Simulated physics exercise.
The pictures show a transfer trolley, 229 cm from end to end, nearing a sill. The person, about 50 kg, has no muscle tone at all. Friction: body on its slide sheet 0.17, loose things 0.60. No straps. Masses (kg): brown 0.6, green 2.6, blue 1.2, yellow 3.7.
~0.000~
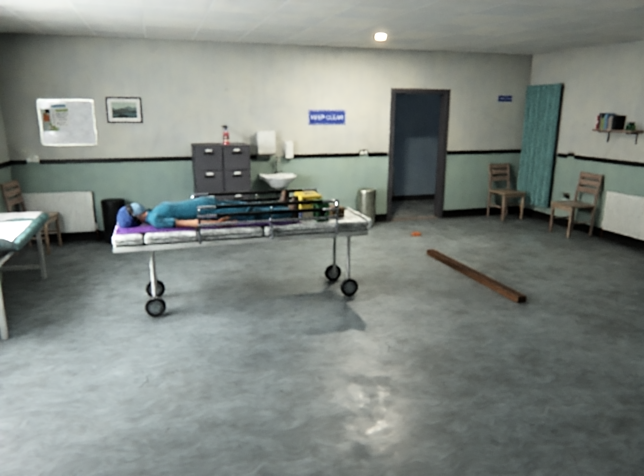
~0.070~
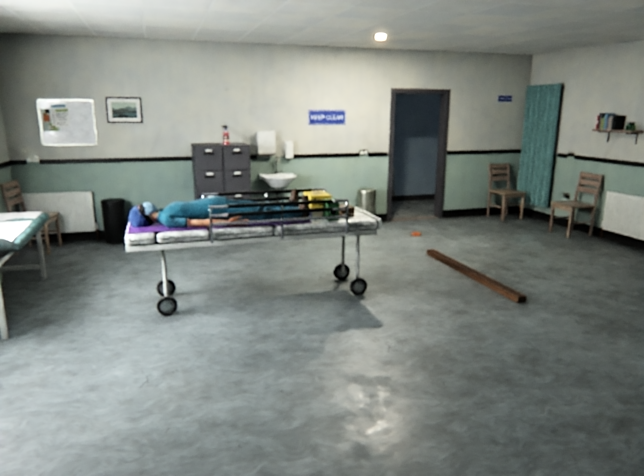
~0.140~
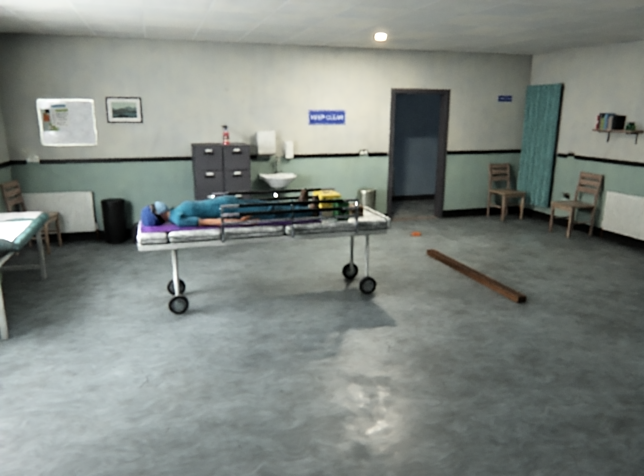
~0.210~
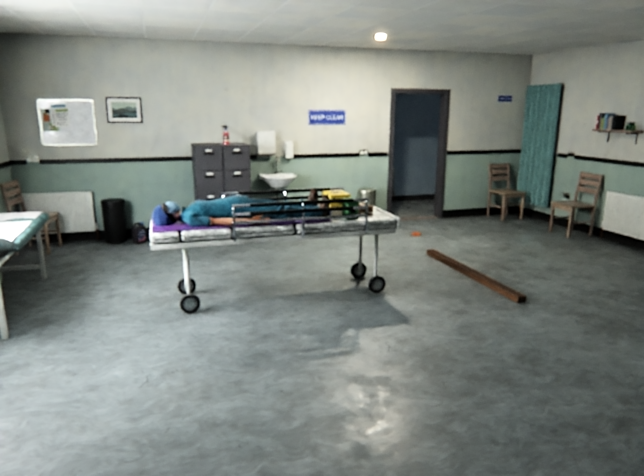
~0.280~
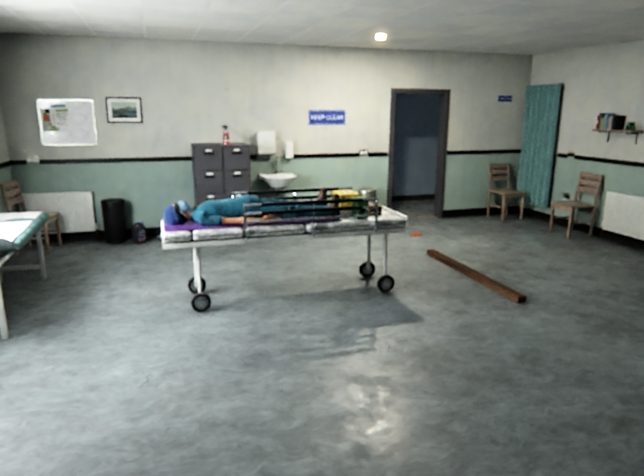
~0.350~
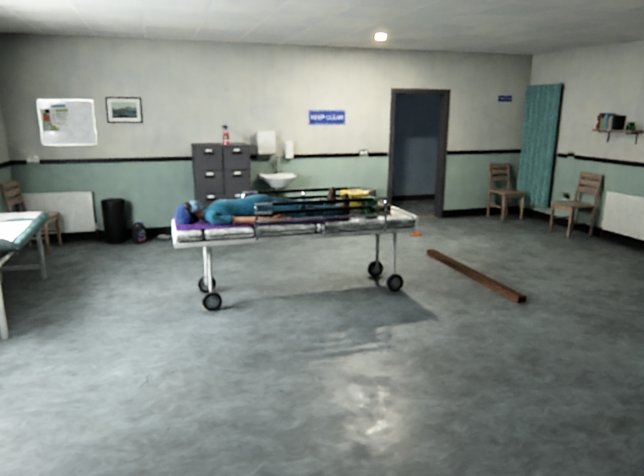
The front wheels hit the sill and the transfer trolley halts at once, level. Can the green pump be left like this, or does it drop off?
In the end the green pump holds on.
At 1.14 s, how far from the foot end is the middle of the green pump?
Some 35 cm short of it.
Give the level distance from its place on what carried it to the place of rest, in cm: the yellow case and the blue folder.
Yellow case 30, blue folder 30.
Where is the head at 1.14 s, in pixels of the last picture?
Near (304, 208).
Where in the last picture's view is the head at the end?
At about (333, 207).
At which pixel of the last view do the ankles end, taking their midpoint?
Around (452, 201).
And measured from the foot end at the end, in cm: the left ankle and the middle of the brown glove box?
Left ankle 30 short, brown glove box 10 short.
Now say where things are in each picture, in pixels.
Green pump (321, 210), brown glove box (335, 211); 0 cm covered, 139 to go, in the first frame.
Green pump (331, 209), brown glove box (344, 210); 10 cm covered, 129 to go, in the second frame.
Green pump (341, 209), brown glove box (354, 210); 20 cm covered, 119 to go, in the third frame.
Green pump (350, 208), brown glove box (363, 209); 30 cm covered, 110 to go, in the fourth frame.
Green pump (360, 208), brown glove box (372, 209); 40 cm covered, 100 to go, in the fifth frame.
Green pump (370, 207), brown glove box (381, 208); 49 cm covered, 90 to go. Speed about 1.4 m/s, in the sixth frame.
The jolt is at 0.99 s.
After 1.14 s the green pump is 33 cm short of the foot end, tilted 0°, near (463, 202) in the last picture's view.
After 1.39 s the green pump is 21 cm short of the foot end, tilted 0°, near (473, 202) in the last picture's view; the brown glove box 7 cm short of the foot end, tilted 0°.
After 1.69 s the green pump is 14 cm short of the foot end, tilted 0°, near (480, 202) in the last picture's view.
When all is still (1.9 s), brown glove box stays on; green pump stays on; blue folder stays on; yellow case stays on; left ankle stops short of the foot end.
